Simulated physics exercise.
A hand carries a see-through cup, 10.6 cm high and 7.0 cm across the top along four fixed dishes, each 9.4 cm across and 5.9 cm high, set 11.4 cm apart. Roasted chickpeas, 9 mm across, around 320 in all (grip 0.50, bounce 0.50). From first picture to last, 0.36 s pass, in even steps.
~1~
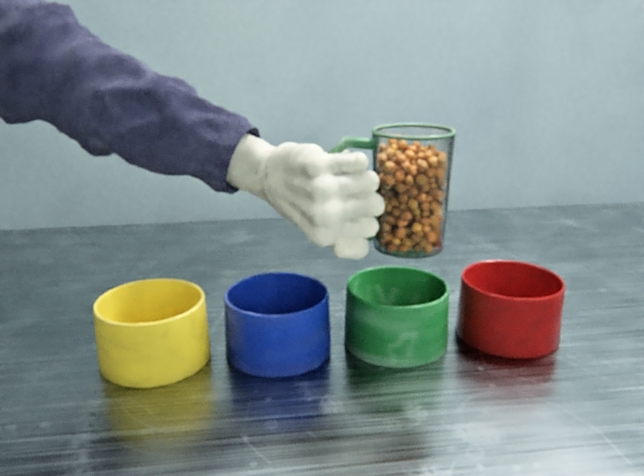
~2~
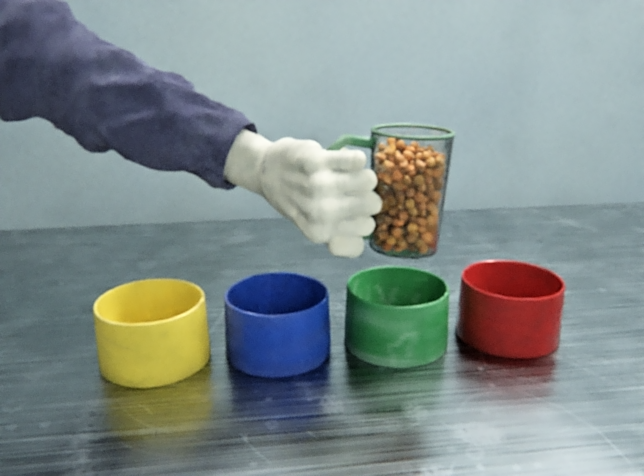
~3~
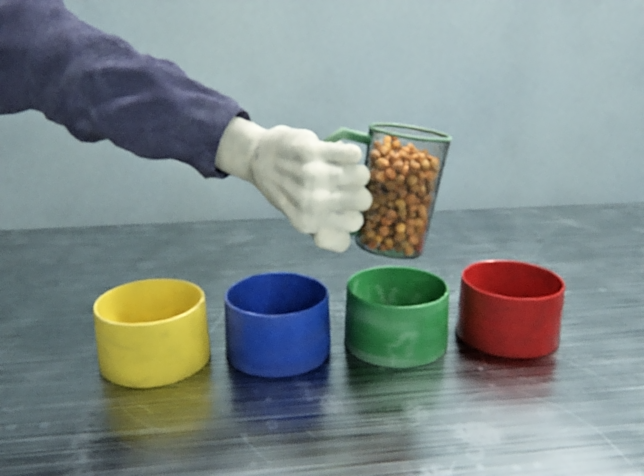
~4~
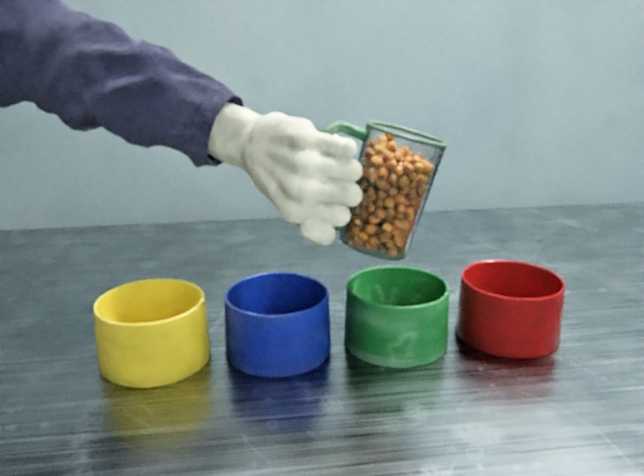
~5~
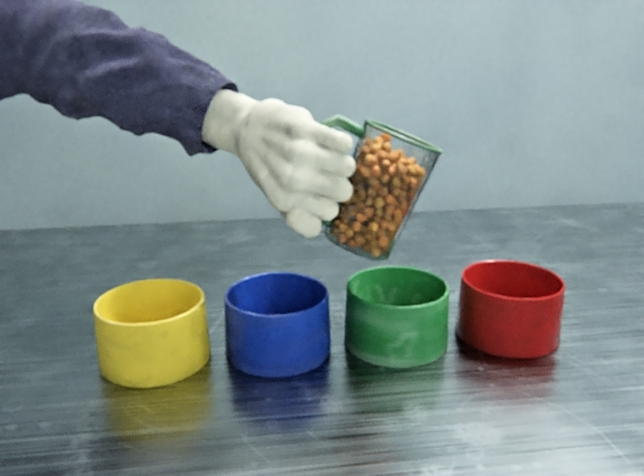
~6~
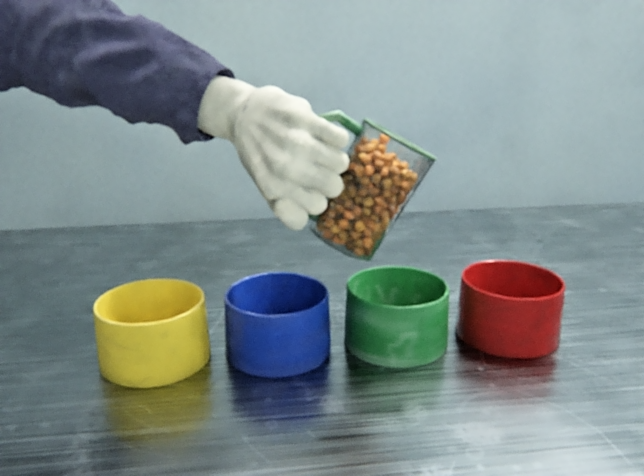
A white-gloved hand in a dark purple-blue sleeve, reaching in from the upper left, holds a clear, green-rimmed cup of small orange-brown pieces above a streaked grey tabletop, seen from the front and slightly above. Below stand four round dishes, yellow, blue, green and red from left to right, against a pale blue-grey wall. The hand steadily tilts the cup clockwise while drifting slightly left, its pieces staying inside, and the camera stays still.
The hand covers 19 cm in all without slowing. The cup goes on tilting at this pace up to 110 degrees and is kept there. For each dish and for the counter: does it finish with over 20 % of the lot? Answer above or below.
Red: Below, blue: Above, green: Below, yellow: Below, counter: Below.
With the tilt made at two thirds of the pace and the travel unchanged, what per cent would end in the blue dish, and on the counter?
Blue 100; counter 0.
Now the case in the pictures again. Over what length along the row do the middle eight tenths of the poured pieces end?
About 6 cm.
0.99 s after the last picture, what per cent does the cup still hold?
Some 70 per cent of the load.
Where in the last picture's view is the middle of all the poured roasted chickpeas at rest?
At about (282, 326).
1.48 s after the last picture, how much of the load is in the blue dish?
Near 65 per cent so far.
Then, 0.60 s after the last picture, tilt 86 degrees; cup holds 100 %.
Then, 0.99 s after the last picture, tilt 110 degrees; cup holds 70 %, blue 15 %, green 5 %.
Then, 1.48 s after the last picture, tilt 110 degrees; cup holds 25 %, blue 65 %, green 5 %.
In the end, red 0 %, blue 90 %, green 5 %, yellow 0 %, counter 5 %.
